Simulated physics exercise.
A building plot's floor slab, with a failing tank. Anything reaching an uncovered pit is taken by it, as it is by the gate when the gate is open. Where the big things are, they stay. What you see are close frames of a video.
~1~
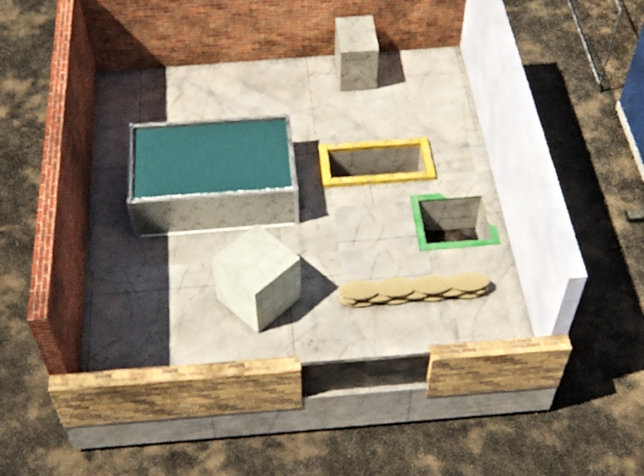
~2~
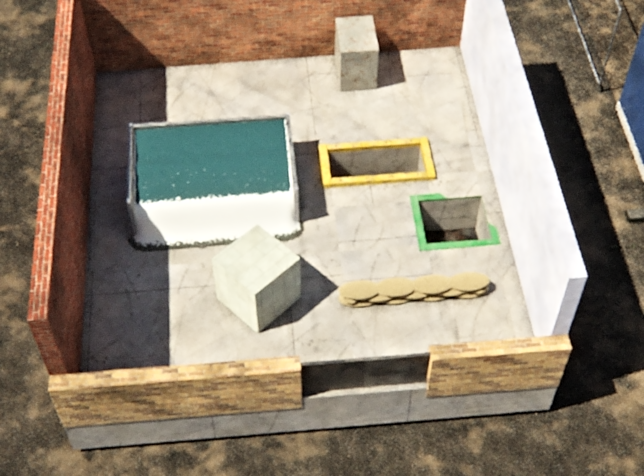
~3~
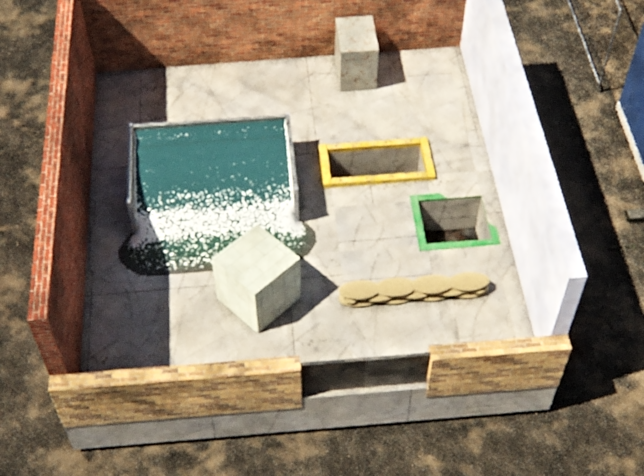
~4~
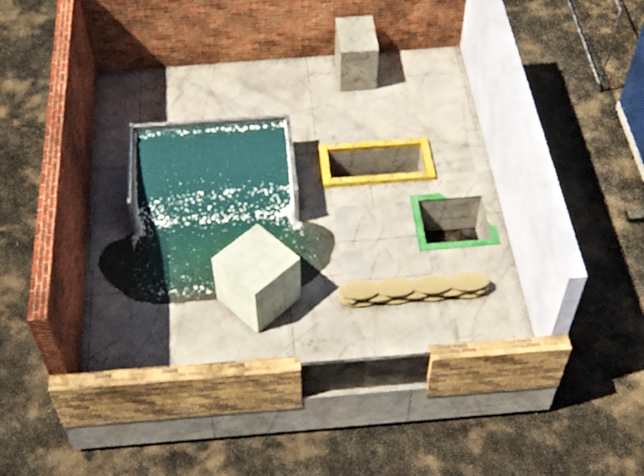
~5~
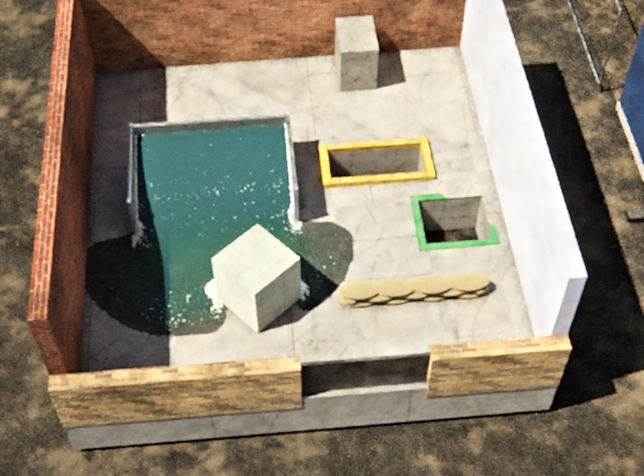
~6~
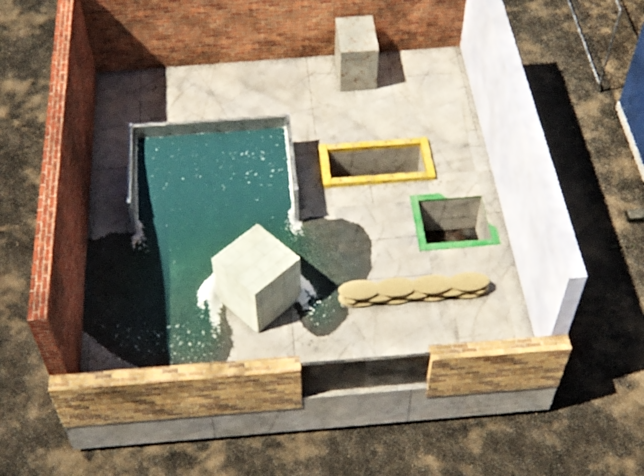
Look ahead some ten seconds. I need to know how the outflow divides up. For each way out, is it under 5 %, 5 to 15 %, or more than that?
In the end the gate pulls in barely a drop - beneath five per cent, the yellow pit pulls in barely a drop - beneath five per cent, the green pit pulls in a good deal - past fifteen per cent.
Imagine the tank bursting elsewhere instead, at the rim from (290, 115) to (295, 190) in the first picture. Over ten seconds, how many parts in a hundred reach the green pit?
The green pit gets 35 per cent.
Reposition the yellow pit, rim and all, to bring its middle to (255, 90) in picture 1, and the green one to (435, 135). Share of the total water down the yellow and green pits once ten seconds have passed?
In per cent: Yellow 0, green 10.
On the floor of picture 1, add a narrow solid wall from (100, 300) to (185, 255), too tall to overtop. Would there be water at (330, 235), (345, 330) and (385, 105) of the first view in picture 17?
Going spot by spot: Drenched, then drenched, then high and dry.
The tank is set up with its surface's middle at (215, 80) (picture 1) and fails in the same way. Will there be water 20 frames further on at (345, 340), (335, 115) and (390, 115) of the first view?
In order: Inundated, then unflooded, then unflooded.
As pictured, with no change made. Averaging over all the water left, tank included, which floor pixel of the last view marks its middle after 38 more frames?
I'd say near (266, 273).
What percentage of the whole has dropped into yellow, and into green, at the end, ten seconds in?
Estimated: 0 per cent and 20 per cent respectively.
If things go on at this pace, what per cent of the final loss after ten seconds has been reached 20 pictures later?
Estimated share: Close to 20 %.
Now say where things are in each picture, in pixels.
In the first picture, the open tank at (211, 160) is whole and still.
In the second picture, the front is at (297, 231), out from the gap at (216, 218).
In the third picture, the front is at (309, 242), out from the gap at (216, 219).
In the fourth picture, the front is at (110, 273), out from the gap at (216, 220).
In the fifth picture, water pours out at (216, 220) and has run to (101, 300).
In the sixth picture, water pours out at (216, 220) and has run to (156, 367).
A moment on, water covers 30 % of the floor; the gate 0 %, the yellow pit 0 %, the green pit 0 %.
Next, water covers 40 % of the floor; the gate 0 %, the yellow pit 0 %, the green pit 1 %.
Then, water covers 50 % of the floor; the gate 0 %, the yellow pit 0 %, the green pit 4 %.
Later, water covers 65 % of the floor; the gate 0 %, the yellow pit 0 %, the green pit 12 %.
In the end, water covers 85 % of the floor; the gate 0 %, the yellow pit 0 %, the green pit 21 %.
